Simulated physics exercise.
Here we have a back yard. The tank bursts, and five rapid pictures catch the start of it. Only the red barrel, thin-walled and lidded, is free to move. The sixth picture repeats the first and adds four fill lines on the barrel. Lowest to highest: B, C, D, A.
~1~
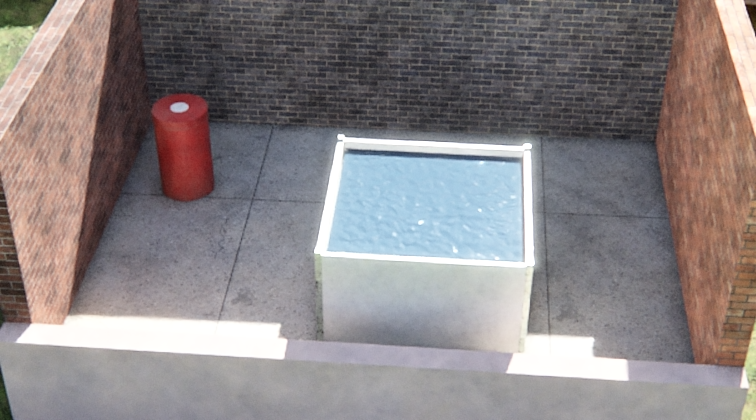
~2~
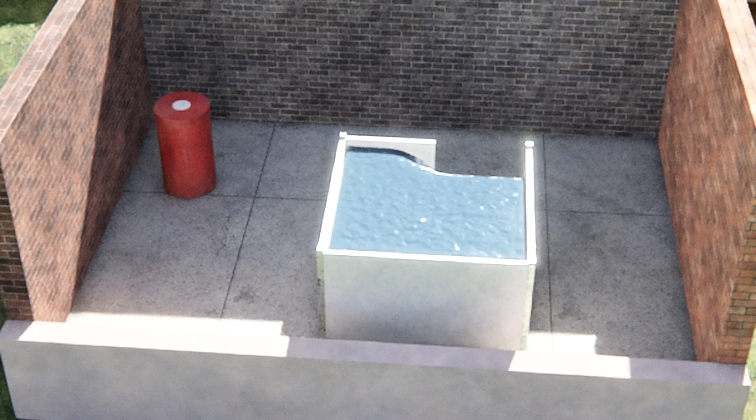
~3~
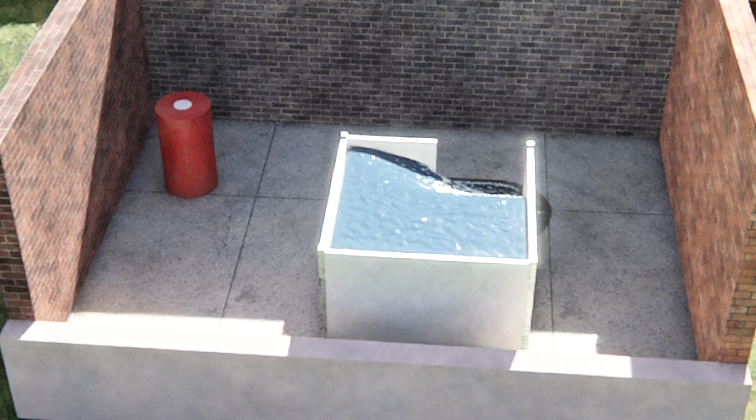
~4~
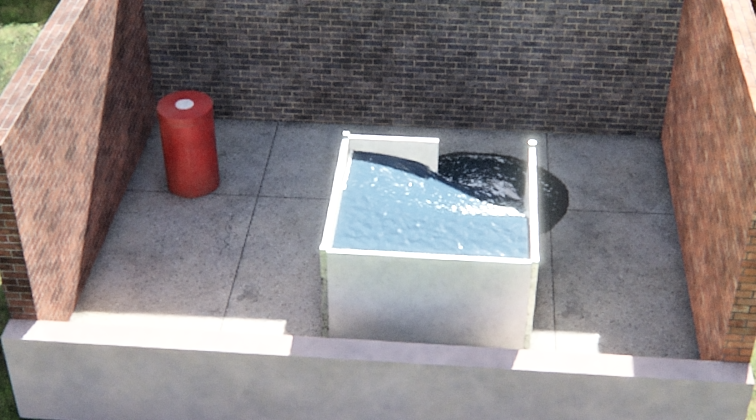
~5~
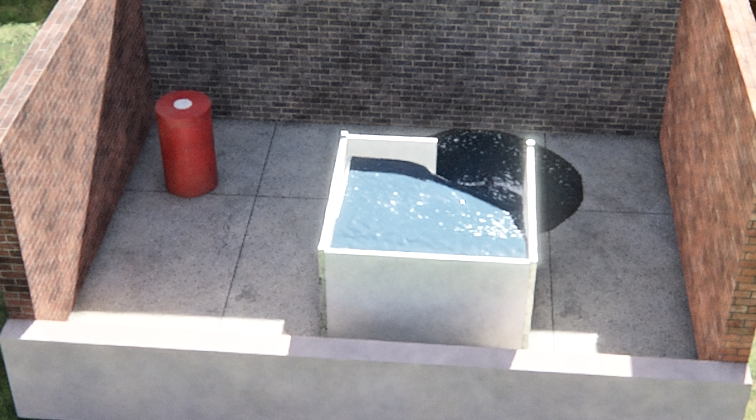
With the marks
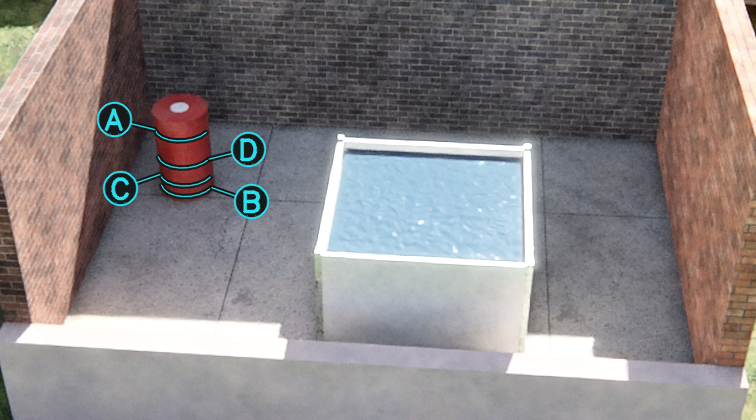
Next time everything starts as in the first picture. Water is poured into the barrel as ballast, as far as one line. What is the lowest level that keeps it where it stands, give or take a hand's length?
It is D.
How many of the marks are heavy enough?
Two of the four.
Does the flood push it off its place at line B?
Yes, it does.
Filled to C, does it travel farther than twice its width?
No, it does not.
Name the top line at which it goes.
The answer is C.
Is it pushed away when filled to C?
Yes, it does.
On the marked copy, A at (176, 140); B at (182, 196); C at (181, 185); D at (179, 167); from the bottom up B, C, D, A.
If A is chosen, it does not move.
If B is chosen, it is pushed about 4 times its own width away.
If C is chosen, it is pushed about its own width away.
If D is chosen, it does not move.
